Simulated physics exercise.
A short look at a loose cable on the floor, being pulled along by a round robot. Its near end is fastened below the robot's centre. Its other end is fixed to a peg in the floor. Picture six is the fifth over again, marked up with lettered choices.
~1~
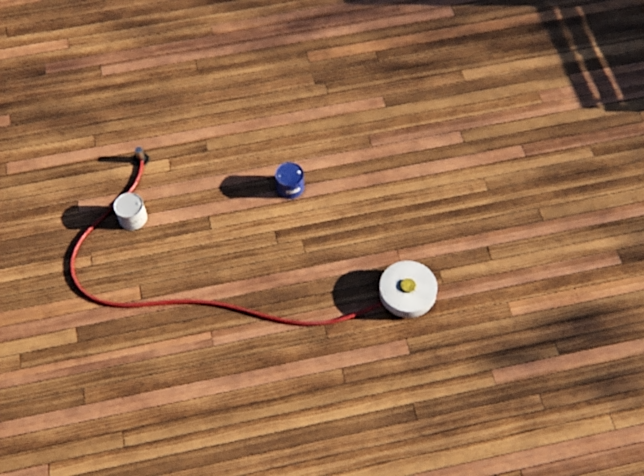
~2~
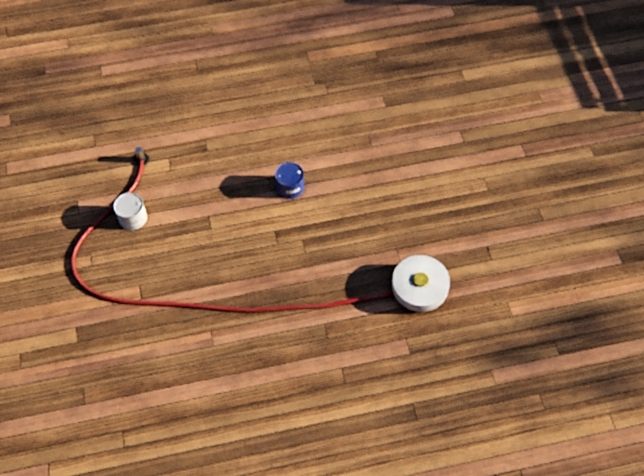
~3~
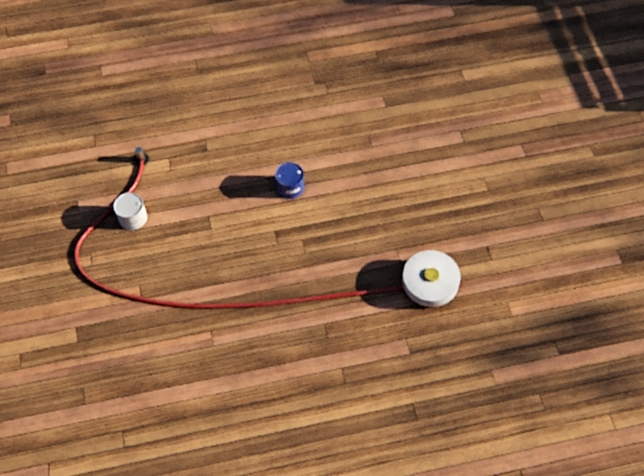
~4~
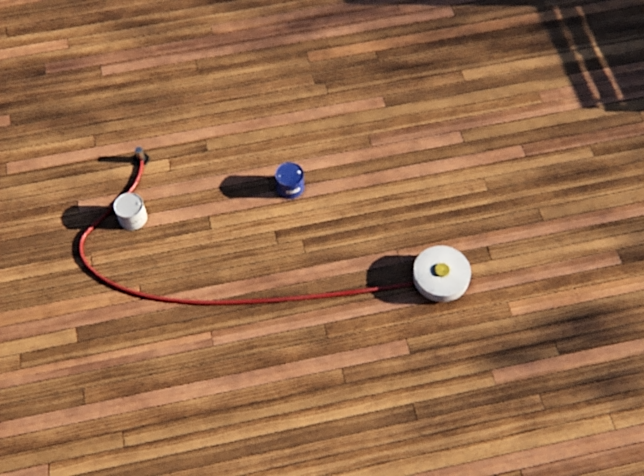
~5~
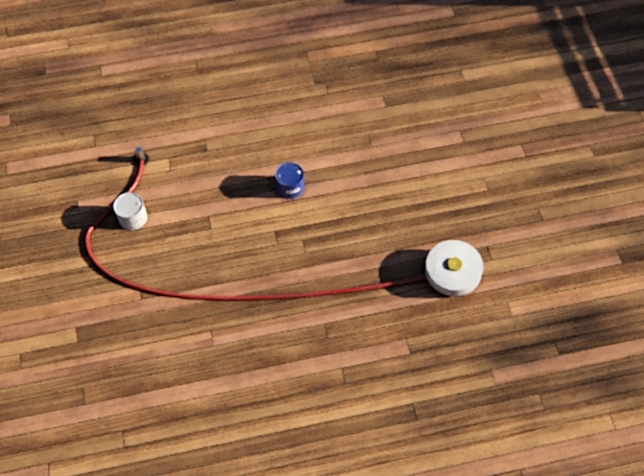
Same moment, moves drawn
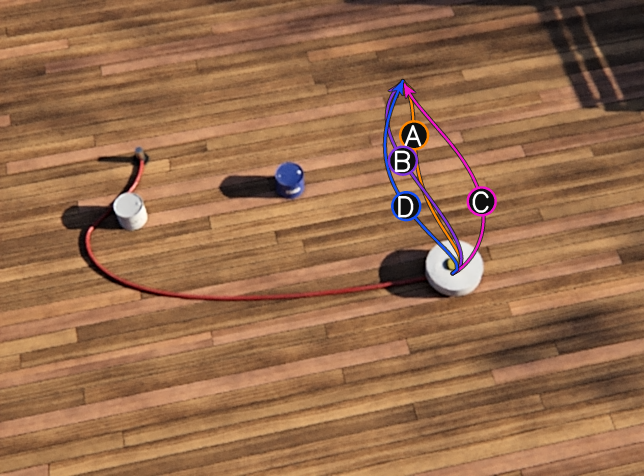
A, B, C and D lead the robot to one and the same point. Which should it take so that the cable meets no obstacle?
With A nothing is caught.
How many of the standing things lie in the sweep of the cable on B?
It sweeps one.
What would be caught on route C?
It is the white pot.
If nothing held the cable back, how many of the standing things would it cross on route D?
One.
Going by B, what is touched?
The blue pot.
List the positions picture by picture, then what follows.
In the first picture, robot (408, 290); peg (140, 155); blue pot (290, 181).
In the second picture, robot (420, 284); peg (140, 155).
In the third picture, robot (431, 279); white pot (131, 211).
In the fourth picture, robot (441, 275); blue pot (290, 181).
In the fifth picture, robot (454, 269); peg (140, 155); blue pot (290, 181); white pot (131, 211).
On the marked copy, A from (453, 274) via (420, 178) to (403, 81); B from (453, 274) via (413, 175) to (400, 84); C from (453, 274) via (469, 169) to (404, 84); D from (453, 274) via (390, 175) to (403, 81).
Following A. Soon after the start, robot (428, 195), middle of the cable (206, 294).
Later, robot (414, 121), middle of the cable (232, 265).
In the end, robot (403, 75), middle of the cable (252, 234); nothing has been touched.
As for the rest, B meets the blue pot; C meets the white pot; D meets the blue pot.
